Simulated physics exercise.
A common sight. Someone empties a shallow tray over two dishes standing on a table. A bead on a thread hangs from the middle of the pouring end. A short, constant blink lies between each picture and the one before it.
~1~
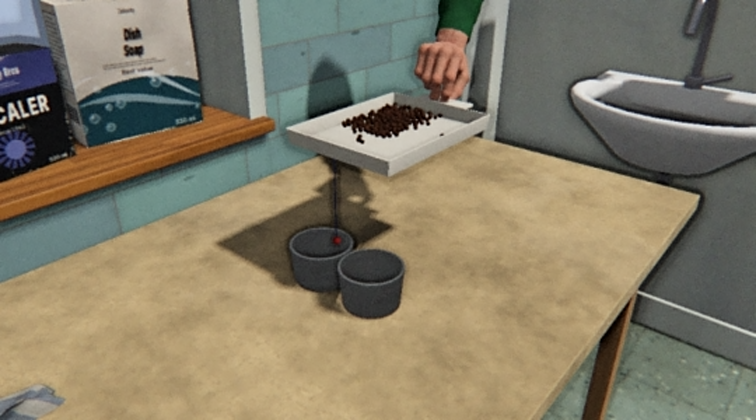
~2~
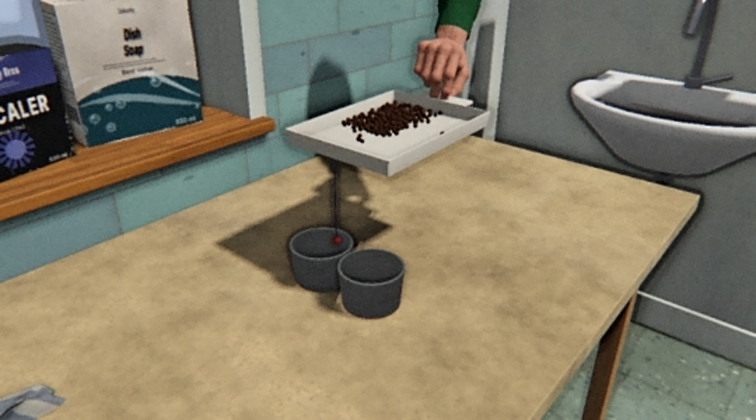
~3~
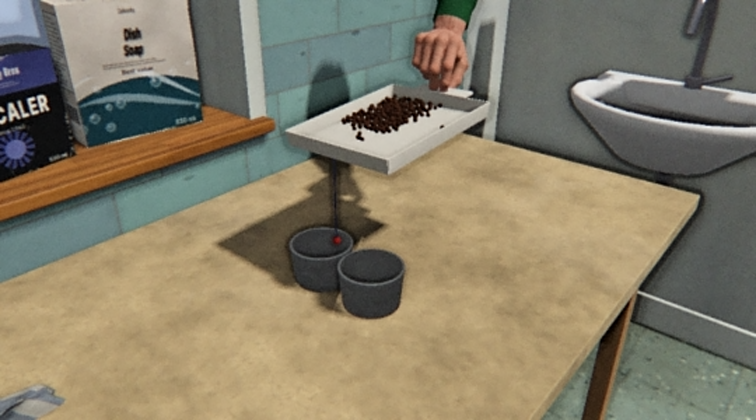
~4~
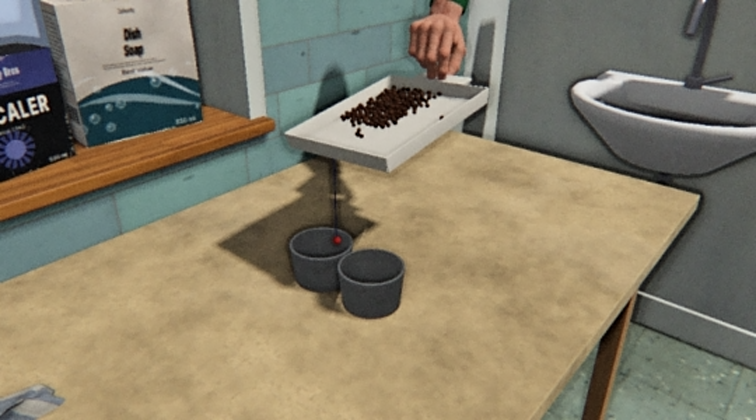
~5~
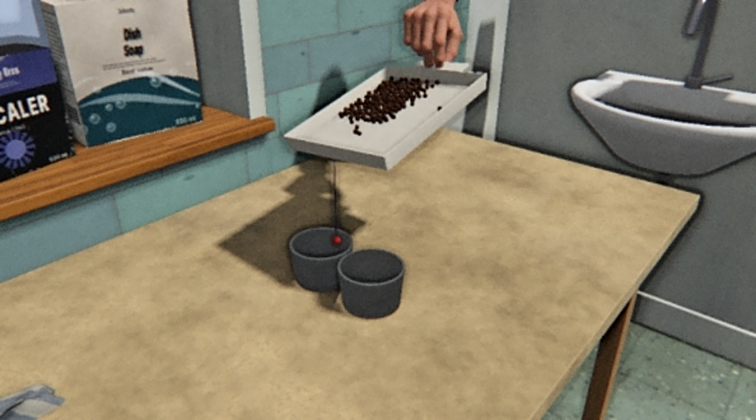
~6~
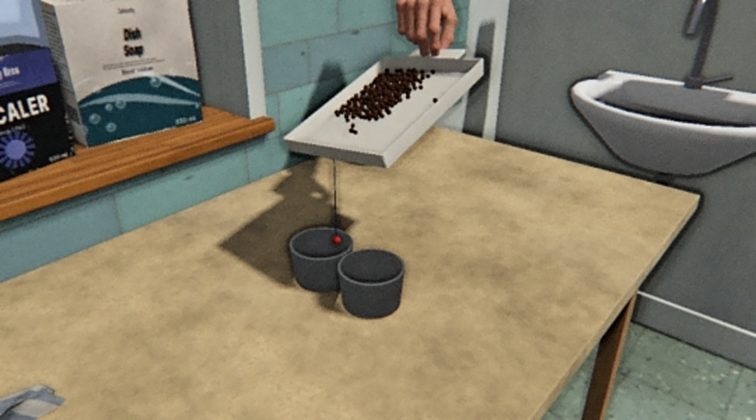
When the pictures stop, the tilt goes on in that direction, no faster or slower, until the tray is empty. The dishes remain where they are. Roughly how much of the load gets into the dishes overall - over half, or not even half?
By the end, the dishes are holding not even half of the load, I'd say.
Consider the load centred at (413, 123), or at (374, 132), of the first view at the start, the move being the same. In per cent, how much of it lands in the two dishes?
Estimate: 20 % first, 10 % second.
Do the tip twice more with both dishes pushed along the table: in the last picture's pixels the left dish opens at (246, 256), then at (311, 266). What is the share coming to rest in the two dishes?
First try: Roughly 10 per cent; second try: Roughly 10 per cent.
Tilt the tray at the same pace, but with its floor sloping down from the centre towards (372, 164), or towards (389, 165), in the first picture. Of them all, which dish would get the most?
Tilt 1: Right-side dish. Tilt 2: Right-side dish.
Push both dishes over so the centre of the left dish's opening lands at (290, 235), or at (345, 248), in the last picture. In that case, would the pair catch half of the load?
In turn: Over half; the smaller part.
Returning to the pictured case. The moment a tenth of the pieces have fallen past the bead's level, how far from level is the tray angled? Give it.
Close to 75° of tilt at that moment.
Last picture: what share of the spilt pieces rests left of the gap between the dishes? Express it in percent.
Close to 100 in a hundred.
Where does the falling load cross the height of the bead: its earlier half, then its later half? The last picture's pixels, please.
Half one: (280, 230), half two: (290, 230).
Soon, tray tipped steeply; nearly all on the tray; a stray few outside both; a small part in the air.
A while on, tray tipped past a quarter turn; about half on the tray; a small part in the left dish; about a quarter outside both; about a quarter in the air.
Towards the end, tray tipped past a quarter turn; about a quarter in the left dish; most outside both.
Finally, tray tipped past a quarter turn; none in the right dish; about a quarter in the left dish; most outside both.
